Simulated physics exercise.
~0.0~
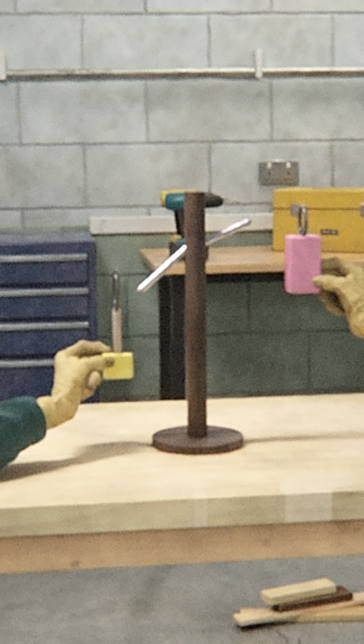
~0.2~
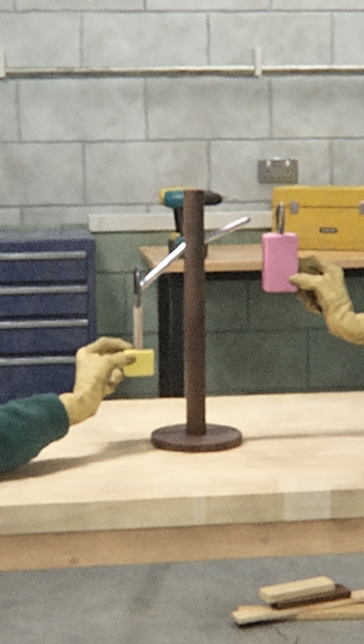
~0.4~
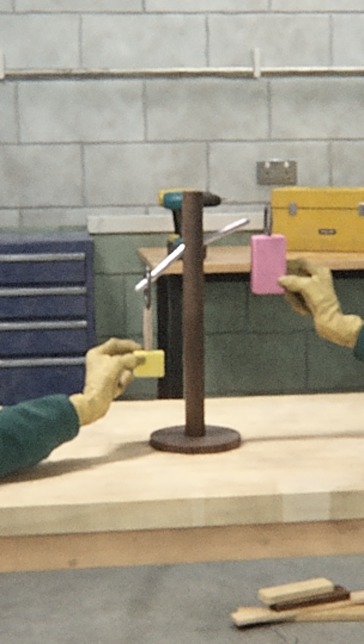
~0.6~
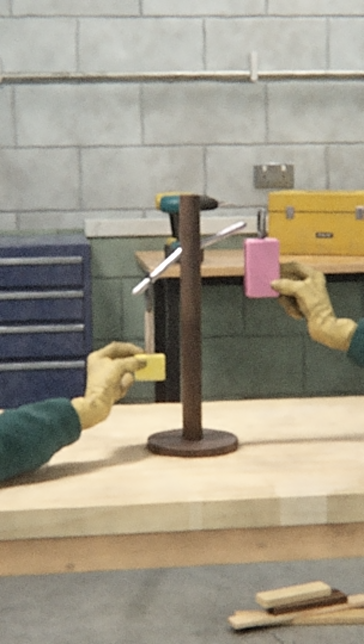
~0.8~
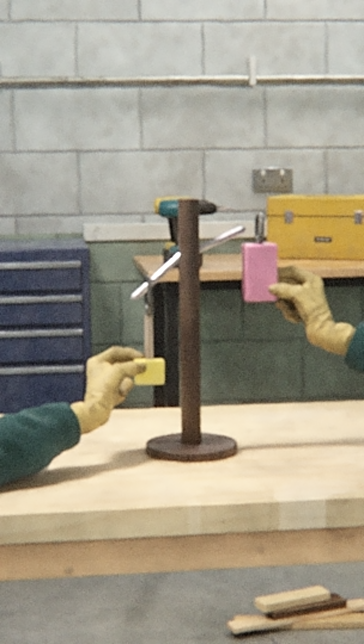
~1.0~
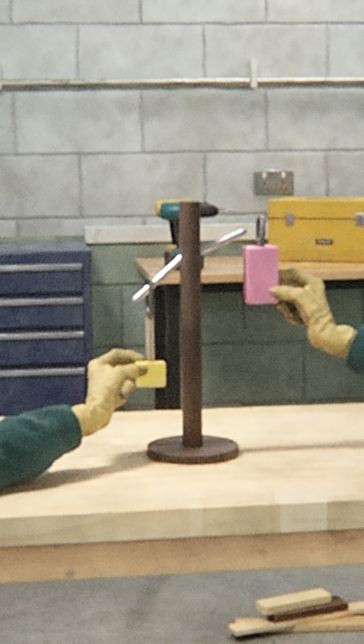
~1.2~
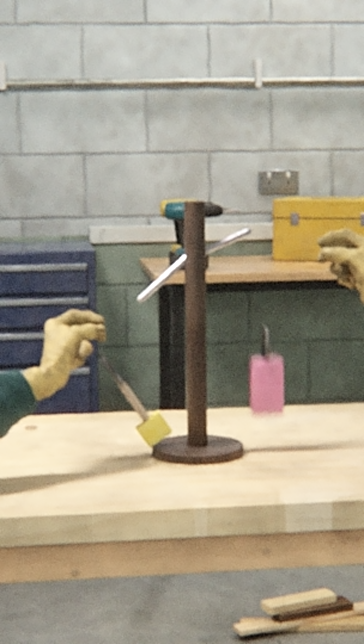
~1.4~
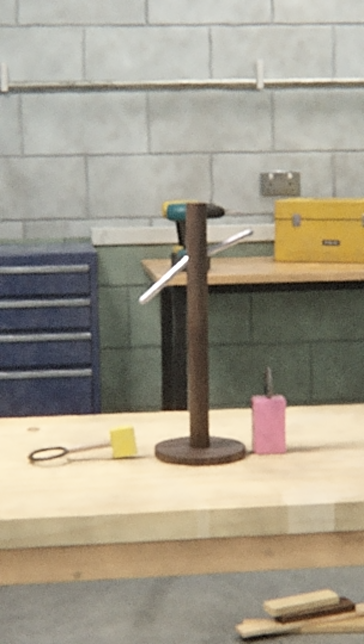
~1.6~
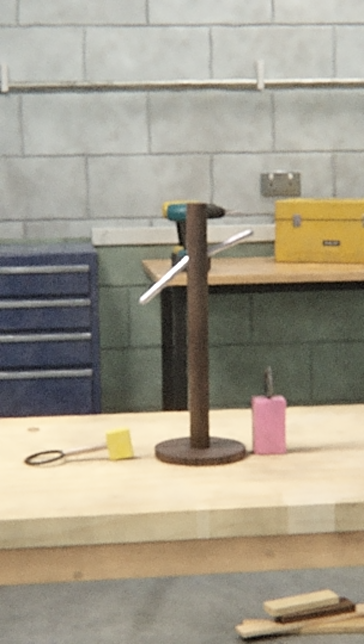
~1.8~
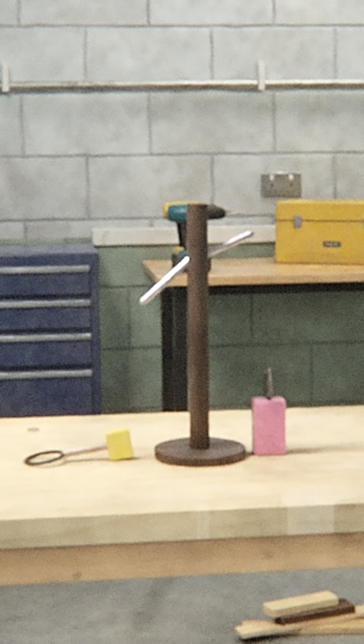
In this clip, two gloved hands bring a yellow brush and a pink pouch toward a slanted rod on a dark peg stand, then let go. Both items drop to the wooden table, the brush lying left of the stand and the pouch resting upright to its right.
